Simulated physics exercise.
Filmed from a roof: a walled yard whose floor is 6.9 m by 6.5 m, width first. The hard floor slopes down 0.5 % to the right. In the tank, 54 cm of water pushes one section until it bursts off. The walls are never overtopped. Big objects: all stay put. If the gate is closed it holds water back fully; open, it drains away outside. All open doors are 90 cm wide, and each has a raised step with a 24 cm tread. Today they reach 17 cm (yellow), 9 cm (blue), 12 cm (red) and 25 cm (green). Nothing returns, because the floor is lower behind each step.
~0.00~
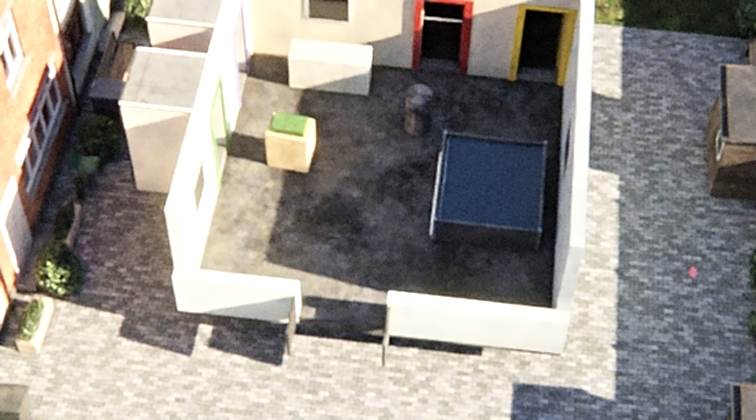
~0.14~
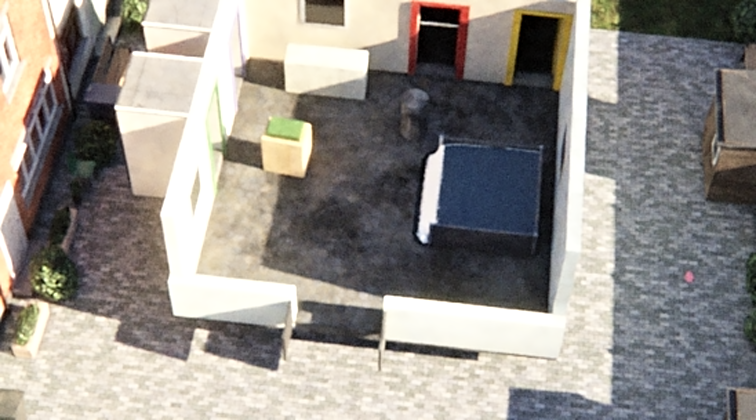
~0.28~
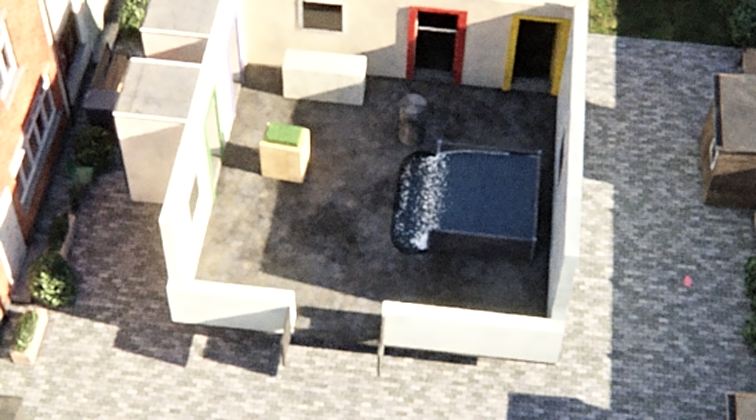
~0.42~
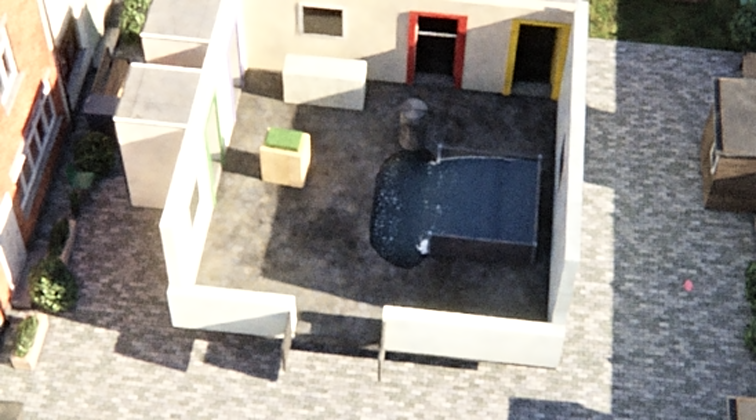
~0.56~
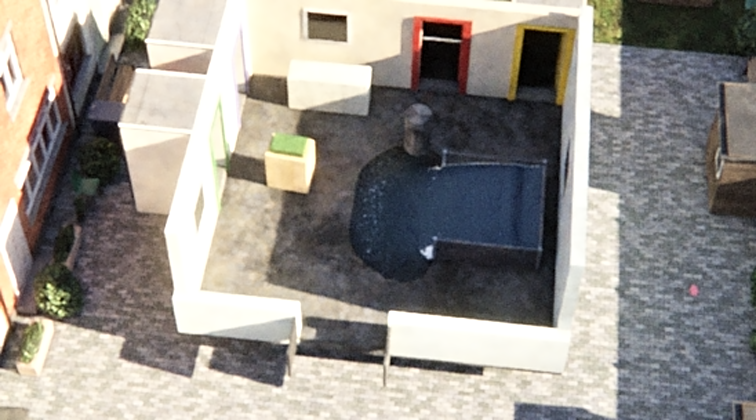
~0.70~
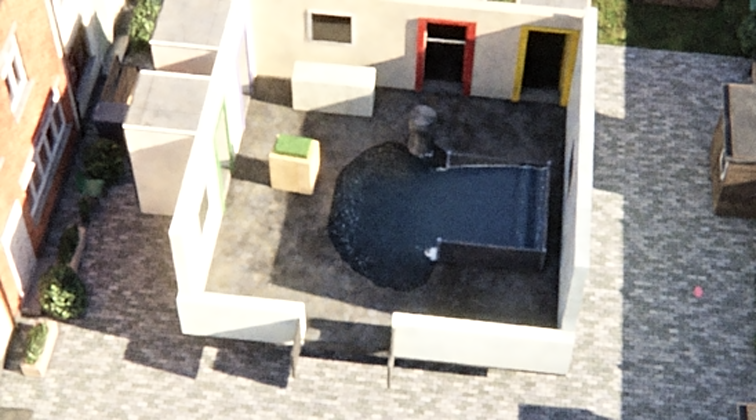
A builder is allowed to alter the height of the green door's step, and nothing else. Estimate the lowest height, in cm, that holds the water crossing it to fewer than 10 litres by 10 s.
My estimate is 16 cm.
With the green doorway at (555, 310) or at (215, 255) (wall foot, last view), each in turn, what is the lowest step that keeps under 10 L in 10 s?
Roughly 6.5 cm for the first and 17 cm for the second.
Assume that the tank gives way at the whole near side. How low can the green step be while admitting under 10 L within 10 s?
It needs to be about 8.0 cm high.
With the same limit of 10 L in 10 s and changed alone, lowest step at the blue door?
Blue: 18 cm.
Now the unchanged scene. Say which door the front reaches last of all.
Door: Yellow.
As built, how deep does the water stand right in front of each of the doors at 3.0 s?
Door by door in centimetres - yellow 0, blue 21, red 0, green 16.
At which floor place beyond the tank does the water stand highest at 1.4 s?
Around (316, 189).
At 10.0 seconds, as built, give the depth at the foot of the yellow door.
7.0 cm.
After 1.4 s water covers 35 % of the floor, deepest (28 cm) near (316, 189); it has not reached the green door.
After 3.0 s water covers 55 % of the floor, deepest (39 cm) near (197, 316); 16 cm at the green door, 0 litres in over its 25 cm step.
After 10.0 s water covers 100 % of the floor, deepest (13 cm) near (560, 228); 4 cm at the green door, 0 litres in over its 25 cm step.
At the green door as built, the water arrived by 1.5 s and peaked near 17 cm at 2.6 s.
Run again over the same 10 s with other heights there, 17 litres in over 14.5 cm, 2 litres over 20 cm. The limit of 10 litres is kept from about 16 cm up.
